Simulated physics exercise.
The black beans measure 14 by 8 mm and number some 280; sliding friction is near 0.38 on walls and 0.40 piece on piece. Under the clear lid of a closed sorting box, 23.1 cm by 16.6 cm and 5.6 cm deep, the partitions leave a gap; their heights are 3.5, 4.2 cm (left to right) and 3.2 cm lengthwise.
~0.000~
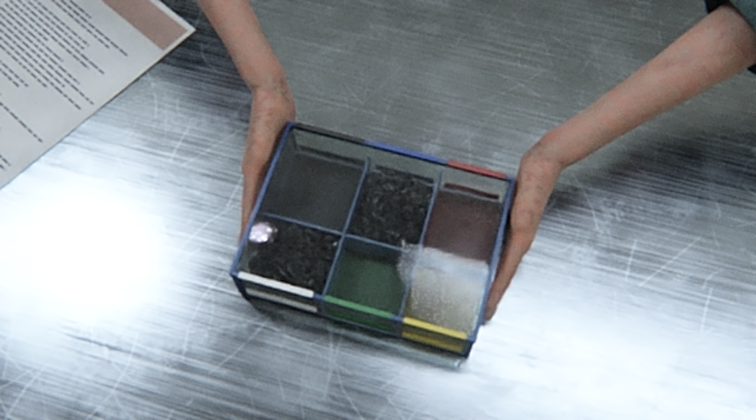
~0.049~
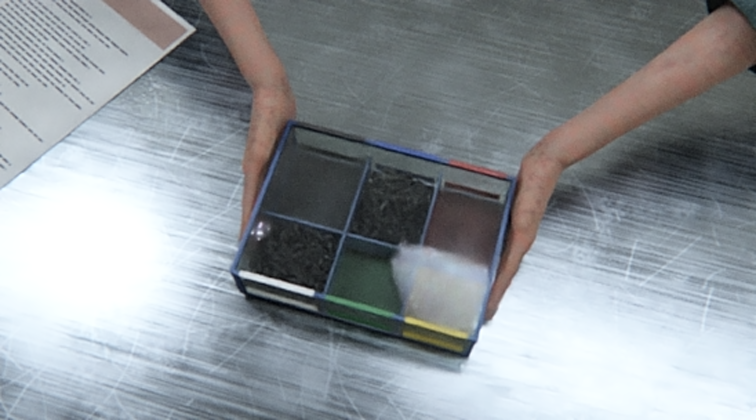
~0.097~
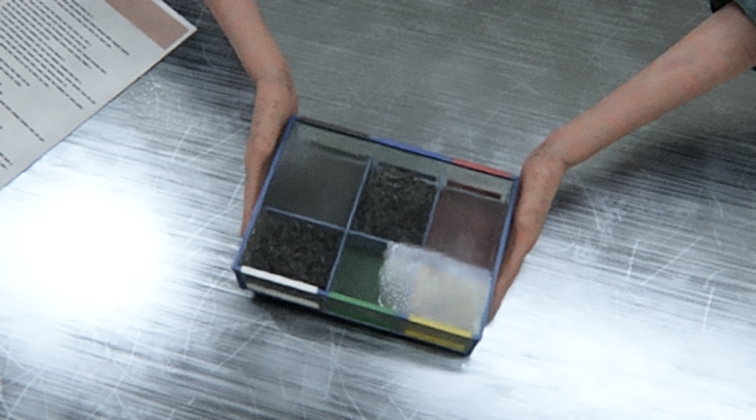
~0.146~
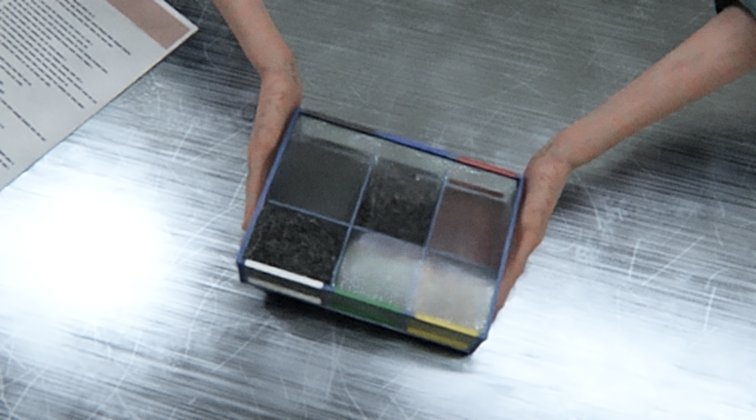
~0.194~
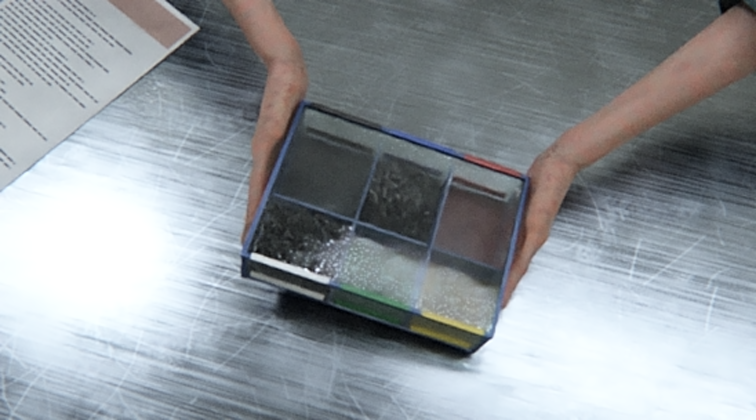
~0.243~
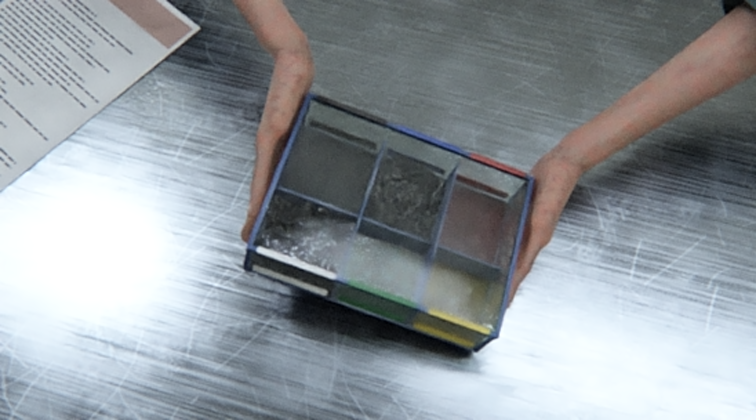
To begin with, two hands hold a clear-lidded, six-compartment box above a scratched metal table, with pale material in the yellow-marked front right section. As the hands tilt the box slightly, its left side rising, the pale material spreads left across the green-marked section, then among the dark pieces in the white-marked one.
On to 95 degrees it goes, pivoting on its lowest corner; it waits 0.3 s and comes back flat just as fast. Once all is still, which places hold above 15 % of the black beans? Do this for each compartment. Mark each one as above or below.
Marked: Red above; blue above; green below; yellow below; white below; black below.
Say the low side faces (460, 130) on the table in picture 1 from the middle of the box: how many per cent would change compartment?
50 %.
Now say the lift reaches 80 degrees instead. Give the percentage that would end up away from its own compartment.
About 40 per cent.
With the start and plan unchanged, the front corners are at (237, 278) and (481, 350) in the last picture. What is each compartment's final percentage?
Red 0, blue 5, green 35, yellow 15, white 40, black 0.
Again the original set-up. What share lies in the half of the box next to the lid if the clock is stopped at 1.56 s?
Close to 60 in a hundred.
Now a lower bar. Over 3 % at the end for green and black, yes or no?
So green is a pass and black is a miss.
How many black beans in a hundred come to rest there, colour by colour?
The red one ends with 30, blue 50, green 5, yellow 10, white 5 and black 0 per cent.
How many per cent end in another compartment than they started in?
Estimate: Some 55 %.
After 1.56 s, tilt 95 degrees; red 20 %, blue 50 %, green 10 %, yellow 5 %, white 15 %.
Then, at 2.43 s, tilt 49 degrees; red 30 %, blue 50 %, green 5 %, yellow 10 %, white 5 %.
Then, at 3.31 s, tilt 0 degrees; red 30 %, blue 50 %, green 5 %, yellow 10 %, white 5 %.
By 3.8 s all is still; red 30 %, blue 50 %, green 5 %, yellow 10 %, white 5 %, black 0 %.
